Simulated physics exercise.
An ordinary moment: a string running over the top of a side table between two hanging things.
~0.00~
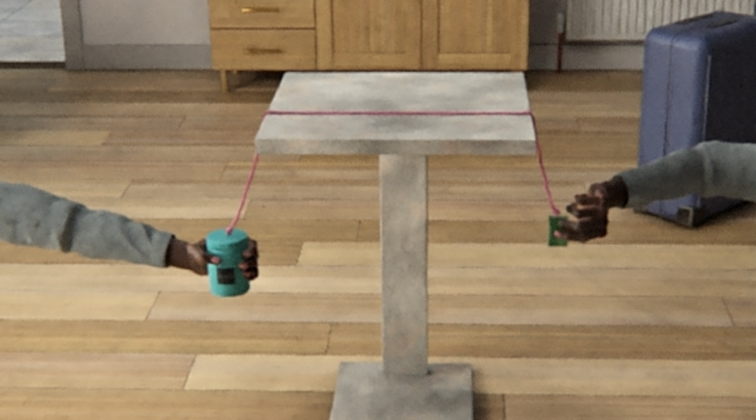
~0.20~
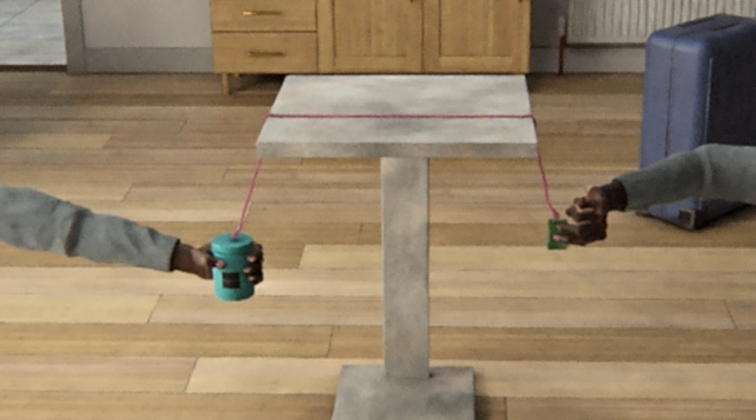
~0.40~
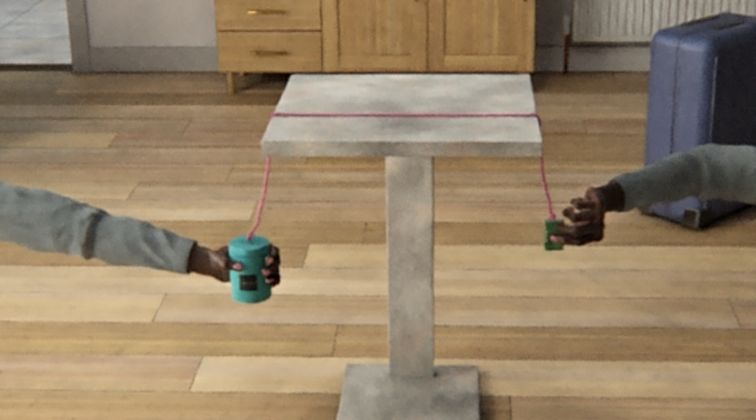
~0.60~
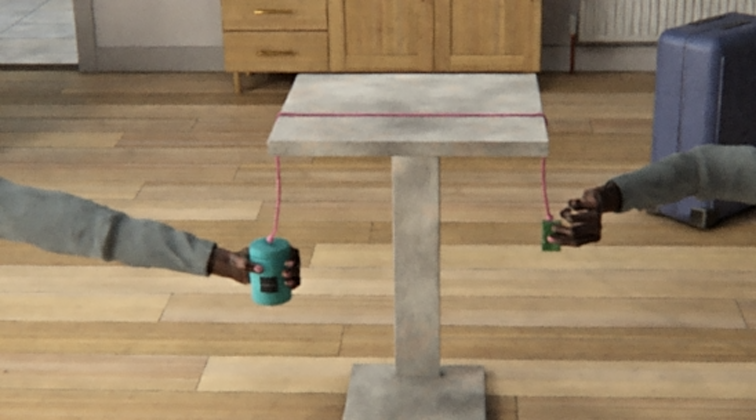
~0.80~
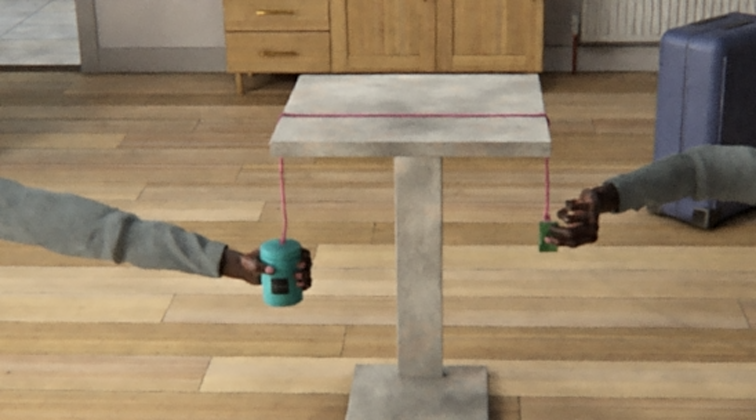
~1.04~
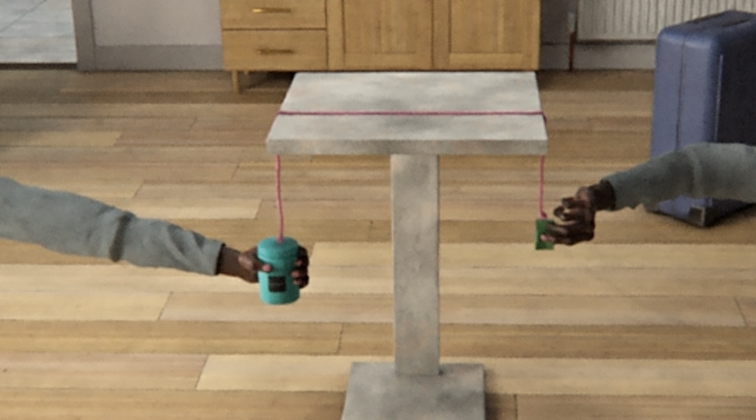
To begin with, two hands hold a teal jar at left and a small green matchbox at right, joined by a pink string over a grey side table. The left hand moves the jar rightward and slightly down, while the right hand shifts the matchbox slightly left, until both string ends hang nearly straight.
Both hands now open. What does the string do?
The string sinks on the left side.
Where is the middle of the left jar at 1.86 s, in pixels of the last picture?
Near (317, 406).
After 1.52 s, left jar down on the floor near (291, 391); right matchbox pulled up onto the top.
After 1.86 s, left jar down on the floor near (317, 405); right matchbox lower.
In the end, left jar down on the floor near (308, 411); right matchbox down on the floor. The string drops leftwards.
